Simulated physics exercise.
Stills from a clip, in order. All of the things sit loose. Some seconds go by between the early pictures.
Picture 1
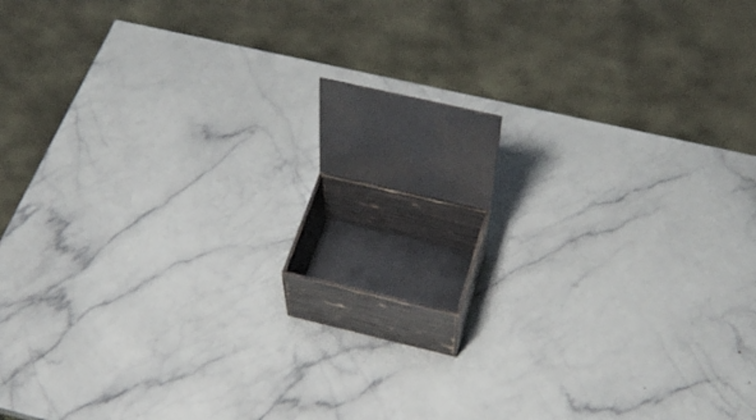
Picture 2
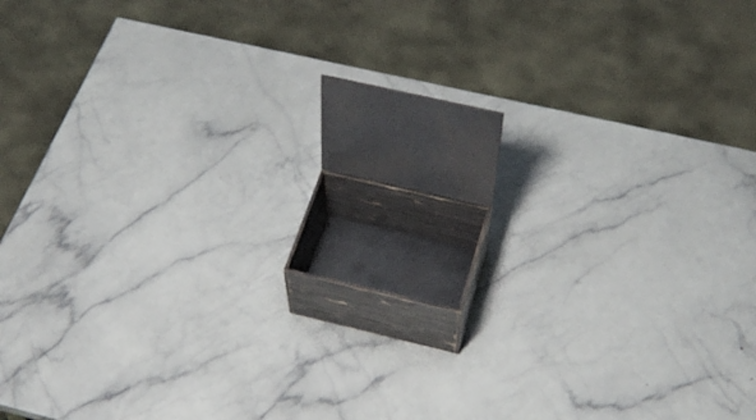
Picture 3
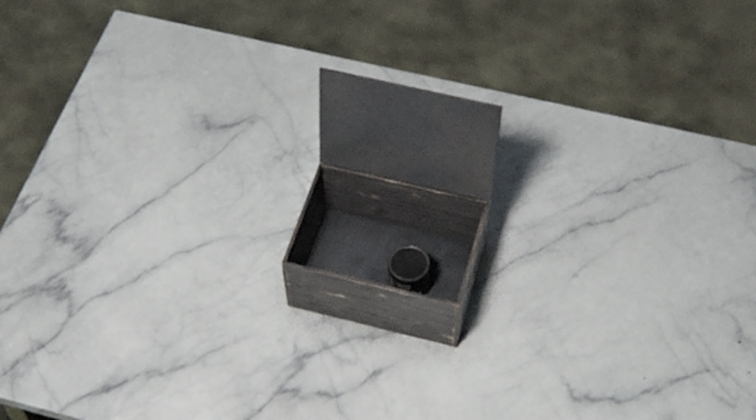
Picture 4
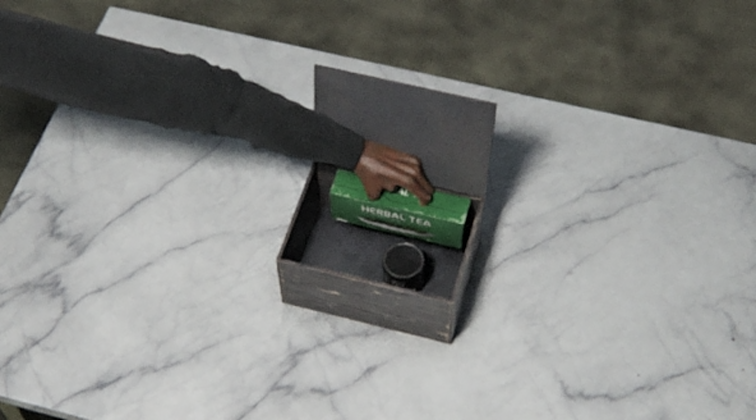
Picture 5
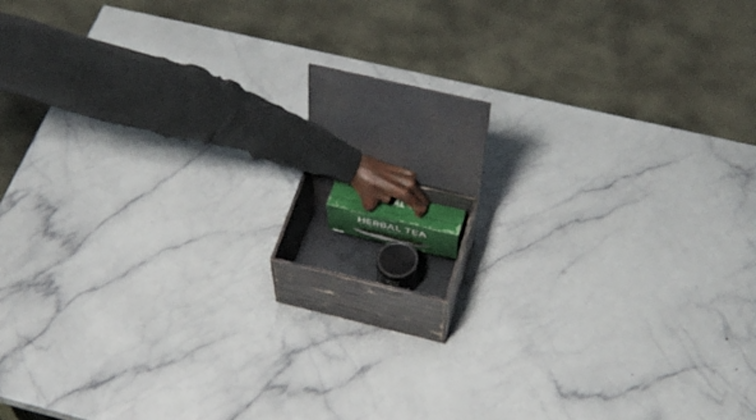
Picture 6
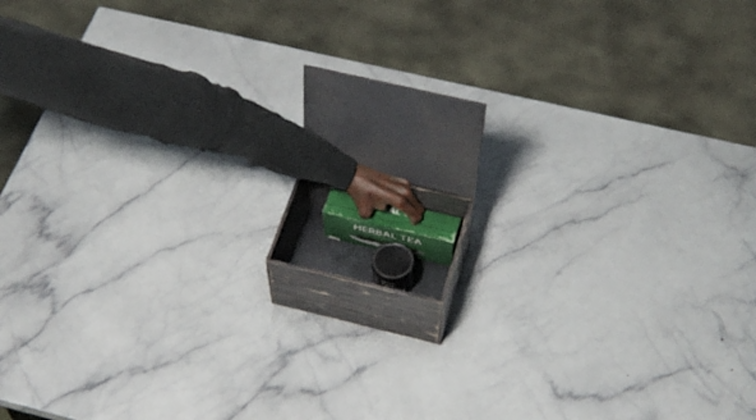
A hand in a dark sleeve lowering a green herbal tea carton into an open box behind a small black tin.
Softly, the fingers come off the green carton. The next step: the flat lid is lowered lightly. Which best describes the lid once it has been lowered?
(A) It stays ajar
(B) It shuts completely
It shuts completely.
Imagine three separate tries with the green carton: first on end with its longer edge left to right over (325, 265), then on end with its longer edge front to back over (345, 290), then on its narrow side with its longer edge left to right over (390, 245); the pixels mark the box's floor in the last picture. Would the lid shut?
Attempt one, it is left gaping; attempt two, it is left gaping; attempt three, it settles down.
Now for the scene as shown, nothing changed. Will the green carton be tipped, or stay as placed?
In the end, the green carton keeps its orientation.
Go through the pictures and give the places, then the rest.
The last thing is not in view yet, in the first frame.
The last thing is not in view yet, in the second frame.
The last thing is not in view yet; black tin (409, 275), in the third frame.
On its way; green carton (400, 209); black tin (403, 272), in the fourth frame.
On its way; green carton (396, 220); black tin (397, 271), in the fifth frame.
Put in, still held; green carton (392, 227); black tin (393, 272), in the sixth frame.
Then, 1.30 s on from there, lid 78° above the rim.
Then, 1.70 s on from there, lid 49° above the rim.
Then, 2.10 s on from there, lid 9° above the rim.
In the end, lid shut; both unmoved. At the end, from the last picture's camera, green carton near (392, 228).
